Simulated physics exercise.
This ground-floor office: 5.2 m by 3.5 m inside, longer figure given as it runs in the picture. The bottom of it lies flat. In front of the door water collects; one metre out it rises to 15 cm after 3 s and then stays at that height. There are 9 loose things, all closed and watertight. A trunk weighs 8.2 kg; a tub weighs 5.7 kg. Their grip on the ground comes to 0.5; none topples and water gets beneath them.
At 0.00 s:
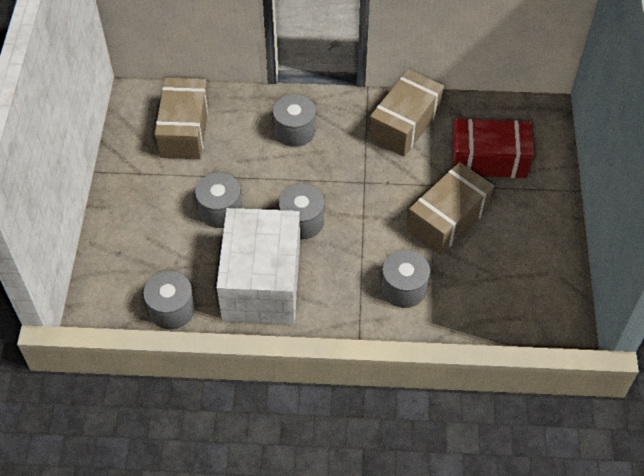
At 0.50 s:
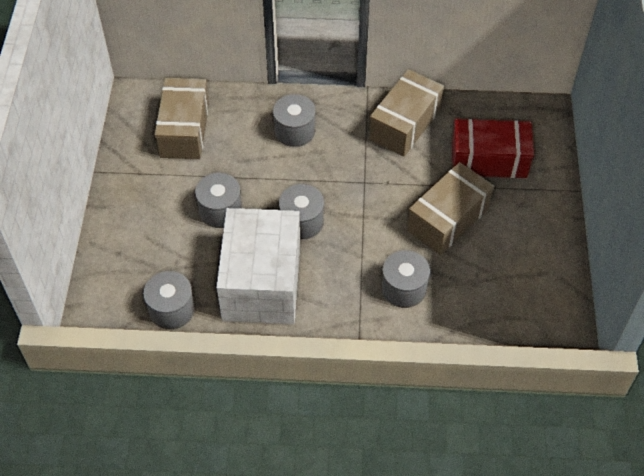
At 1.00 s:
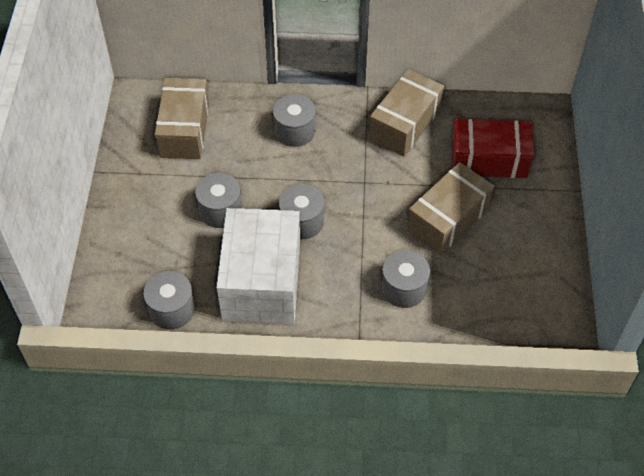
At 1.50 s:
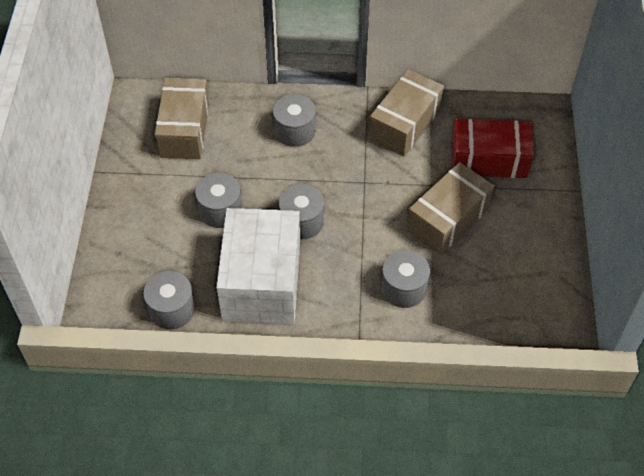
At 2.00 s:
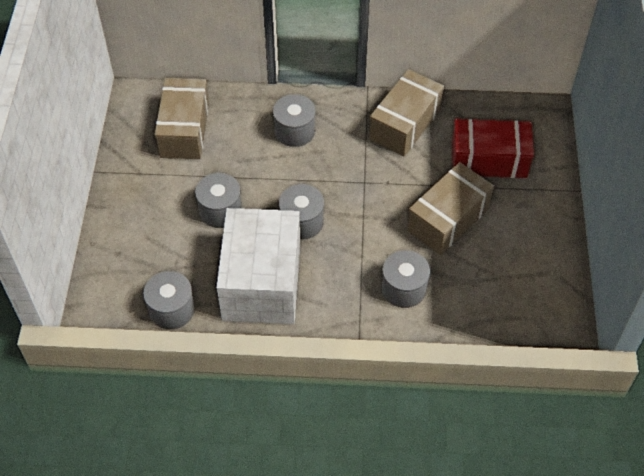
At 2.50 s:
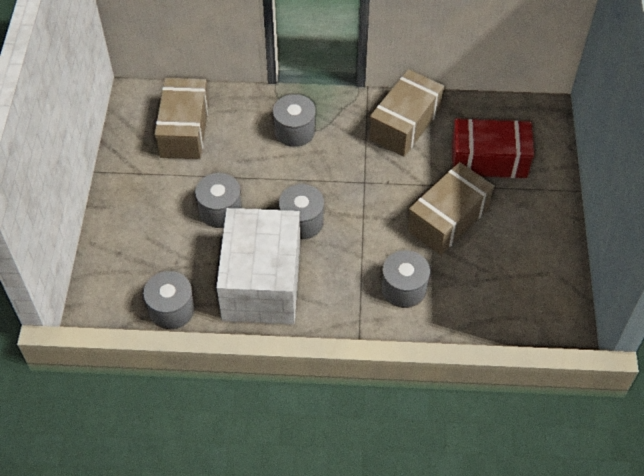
A ground-floor office with a pale floor, a low cream front wall and a doorway at the back is seen from above by a still camera. A white block stands near the front among grey drums, with tan strapped boxes behind and a red trunk at right. Greenish water spreads over the dark paving outside and shows in the doorway, while the objects stay still.
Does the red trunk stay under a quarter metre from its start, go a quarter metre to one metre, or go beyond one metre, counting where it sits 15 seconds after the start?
It's set to drift part of a metre.
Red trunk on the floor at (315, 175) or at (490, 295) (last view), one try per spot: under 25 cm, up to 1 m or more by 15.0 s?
At the first spot it winds up well off, and at the second it winds up well off.
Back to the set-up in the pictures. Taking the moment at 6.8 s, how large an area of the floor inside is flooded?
About 12.0 m2.
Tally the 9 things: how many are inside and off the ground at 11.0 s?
At that instant the tally stands at 7.
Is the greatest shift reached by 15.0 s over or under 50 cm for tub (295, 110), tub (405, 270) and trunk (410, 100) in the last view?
Order as asked: Above, above, within.
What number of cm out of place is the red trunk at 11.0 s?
By then it has shifted roughly 0 cm.
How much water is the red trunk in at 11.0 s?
2 cm, roughly.
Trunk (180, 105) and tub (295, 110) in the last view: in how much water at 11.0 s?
Some 3 cm at the first, some 6 cm at the second.
After 3.5 s the red trunk is near (494, 137), 0.0 m from its start, aground; 0 afloat.
After 6.8 s the red trunk is near (494, 137), 0.0 m from its start, aground; 1 afloat.
After 11.0 s the red trunk is near (494, 137), 0.0 m from its start, aground; 7 afloat.
After 15.0 s the red trunk is near (478, 98), 0.5 m from its start, afloat; 9 afloat.
